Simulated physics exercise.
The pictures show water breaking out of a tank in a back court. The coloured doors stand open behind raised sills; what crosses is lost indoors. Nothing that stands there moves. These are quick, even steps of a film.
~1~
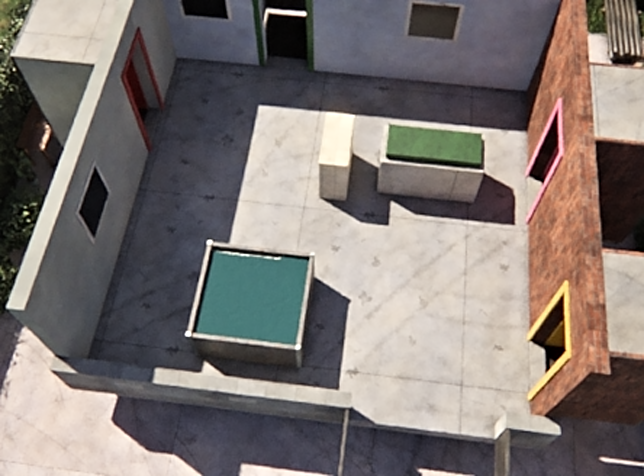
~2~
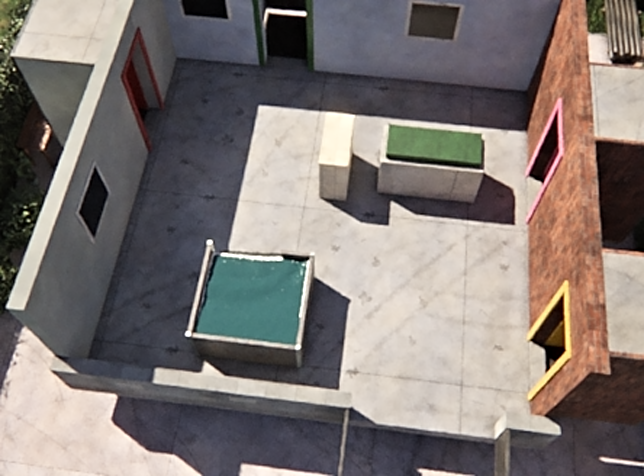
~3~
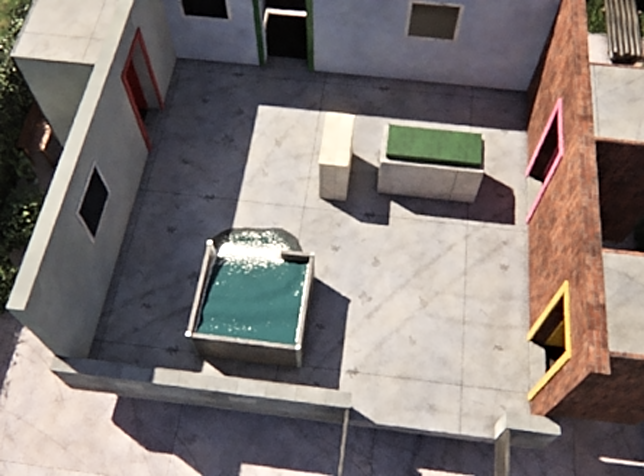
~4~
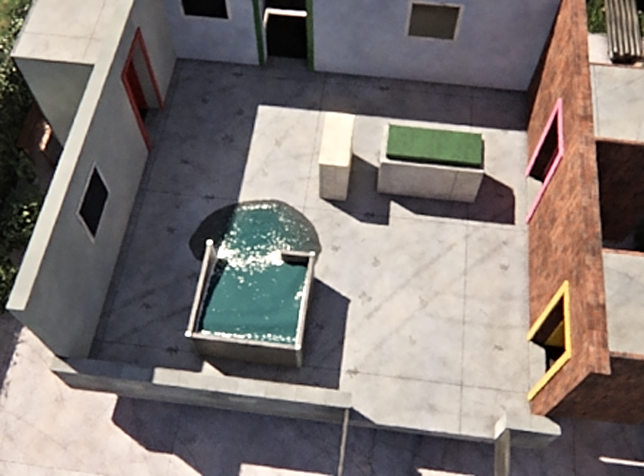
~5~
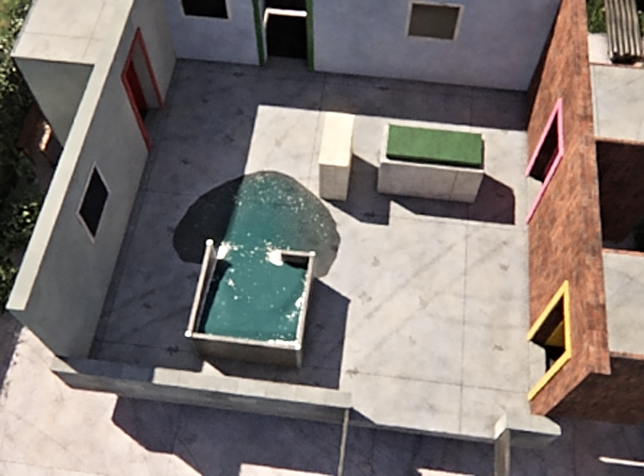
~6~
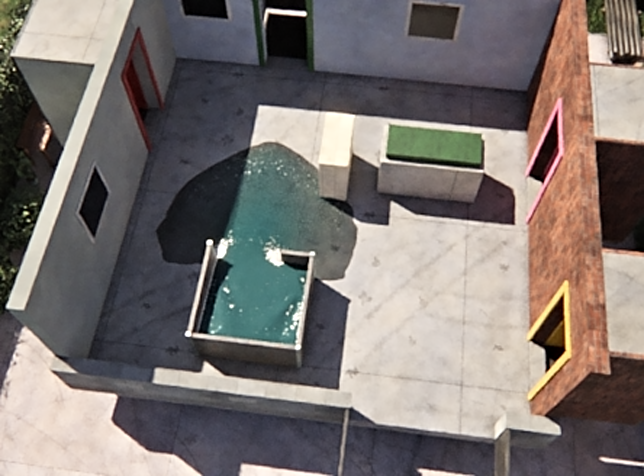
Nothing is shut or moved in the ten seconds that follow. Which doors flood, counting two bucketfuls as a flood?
In the end: The green door floods; the pink door holds within the limit; the red door floods; the yellow door holds within the limit.
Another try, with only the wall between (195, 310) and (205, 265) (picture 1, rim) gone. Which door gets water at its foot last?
That is the pink-painted one.
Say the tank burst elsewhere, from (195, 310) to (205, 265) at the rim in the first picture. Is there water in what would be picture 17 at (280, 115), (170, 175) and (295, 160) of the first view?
As listed: Not flooded, awash, no water.
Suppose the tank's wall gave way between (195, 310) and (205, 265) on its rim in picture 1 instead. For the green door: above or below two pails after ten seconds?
Green takes more.
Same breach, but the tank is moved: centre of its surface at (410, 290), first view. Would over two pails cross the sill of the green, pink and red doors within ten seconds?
In short: Green door holds; pink door floods; red door takes less.
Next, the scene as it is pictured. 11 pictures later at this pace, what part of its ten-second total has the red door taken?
Close to 20 %.
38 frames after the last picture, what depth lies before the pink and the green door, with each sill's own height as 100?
About 80 and 180 per cent.
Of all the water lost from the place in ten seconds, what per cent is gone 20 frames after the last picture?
Near 65 in a hundred.
A moment on, water covers 35 % of the floor; the green door under two buckets in, the pink door not reached, the red door wet at the sill, nothing in, the yellow door not reached.
Next, water covers 40 % of the floor; the green door over two buckets in, the pink door not reached, the red door under two buckets in, the yellow door not reached.
Then, water covers 50 % of the floor; the green door far over two buckets in, the pink door wet at the sill, nothing in, the red door over two buckets in, the yellow door not reached.
Later, water covers 55 % of the floor; the green door far over two buckets in, the pink door wet at the sill, nothing in, the red door over two buckets in, the yellow door wet at the sill, nothing in.
In the end, water covers 85 % of the floor; the green door far over two buckets in, the pink door wet at the sill, nothing in, the red door over two buckets in, the yellow door wet at the sill, nothing in.
